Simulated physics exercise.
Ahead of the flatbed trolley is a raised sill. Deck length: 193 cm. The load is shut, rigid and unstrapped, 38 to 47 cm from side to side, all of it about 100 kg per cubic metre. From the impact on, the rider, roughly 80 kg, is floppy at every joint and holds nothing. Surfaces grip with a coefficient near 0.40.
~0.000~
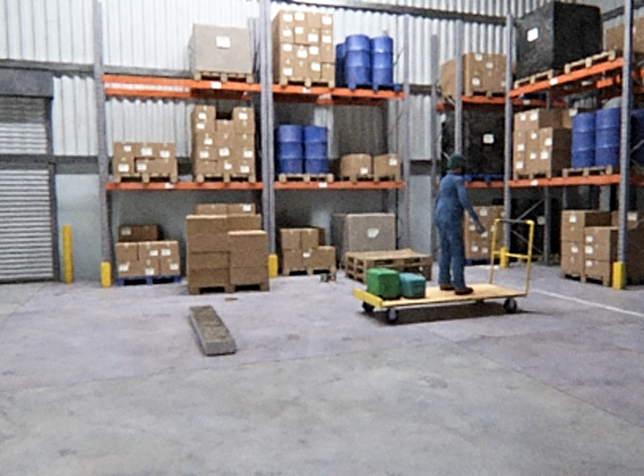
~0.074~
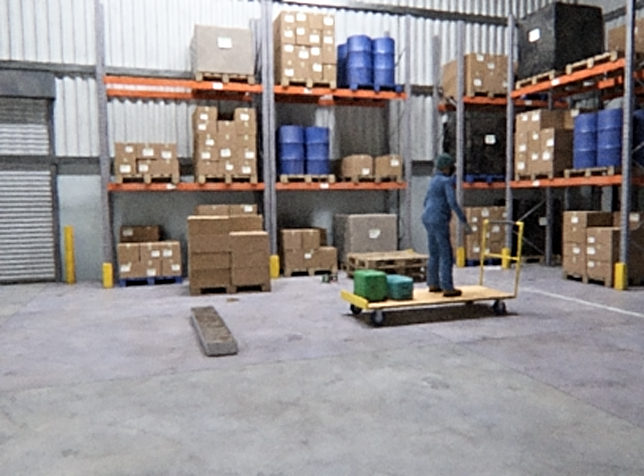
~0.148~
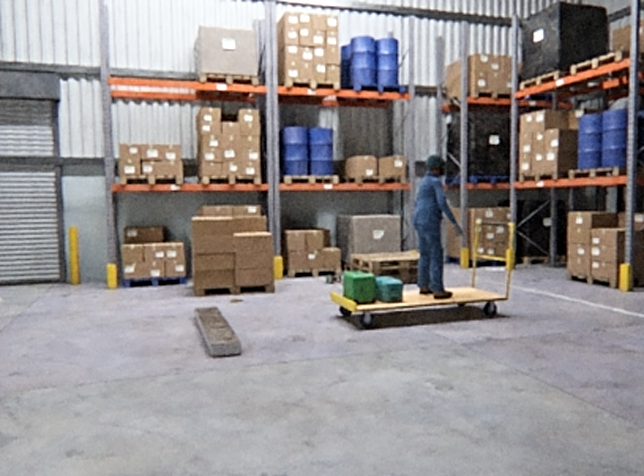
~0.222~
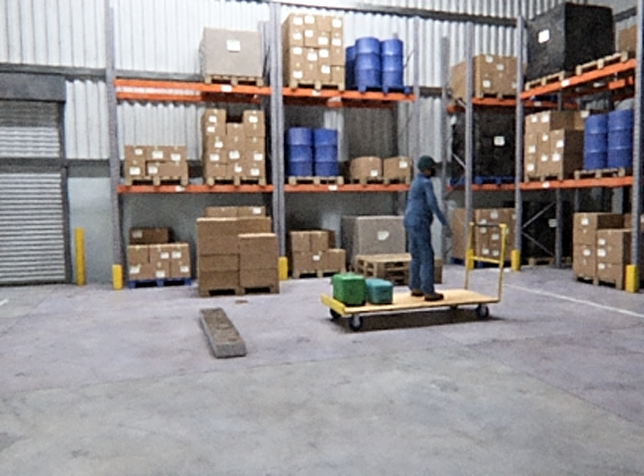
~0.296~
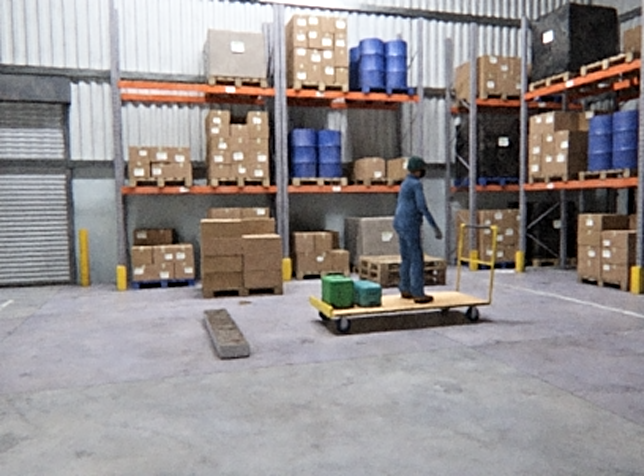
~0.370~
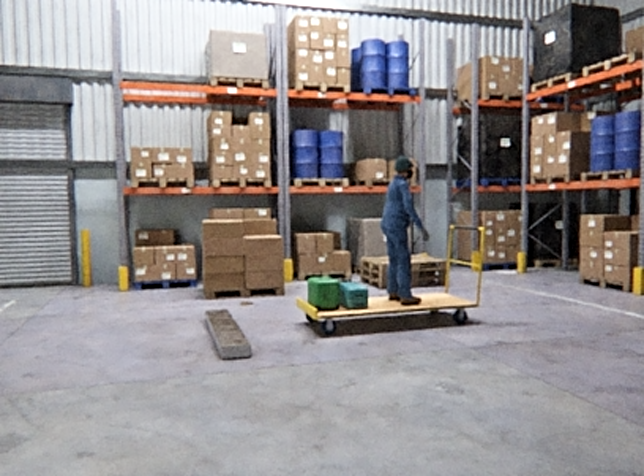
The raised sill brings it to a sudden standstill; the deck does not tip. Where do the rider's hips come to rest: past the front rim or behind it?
In the end the rider's hips go over the front rim.
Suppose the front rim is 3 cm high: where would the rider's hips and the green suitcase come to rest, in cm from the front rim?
Then hips 50 past, green 230 past.
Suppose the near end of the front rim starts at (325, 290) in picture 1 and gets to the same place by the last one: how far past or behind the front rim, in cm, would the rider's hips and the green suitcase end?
Then hips 30 behind, green 20 behind.
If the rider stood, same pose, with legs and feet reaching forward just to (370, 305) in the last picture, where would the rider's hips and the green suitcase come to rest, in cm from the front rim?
In that case hips 80 past, green 20 behind.
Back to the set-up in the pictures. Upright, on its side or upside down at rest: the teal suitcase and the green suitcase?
At rest: Teal upright, green upside down.
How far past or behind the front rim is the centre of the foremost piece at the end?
About 40 cm past the rim.
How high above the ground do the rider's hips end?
Roughly 15 cm above it.
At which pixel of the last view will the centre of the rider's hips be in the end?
Around (163, 329).
The wheels strike at 0.71 s.
After 0.96 s the rider's hips are 43 cm behind the rim, near (267, 251) in the last picture's view.
After 1.26 s the rider's hips are 9 cm past the rim, near (219, 274) in the last picture's view.
After 1.71 s the rider's hips are 45 cm past the rim, near (187, 327) in the last picture's view.
At rest, 3.0 s, past the rim, green suitcase and the rider's hips; behind it, teal suitcase.
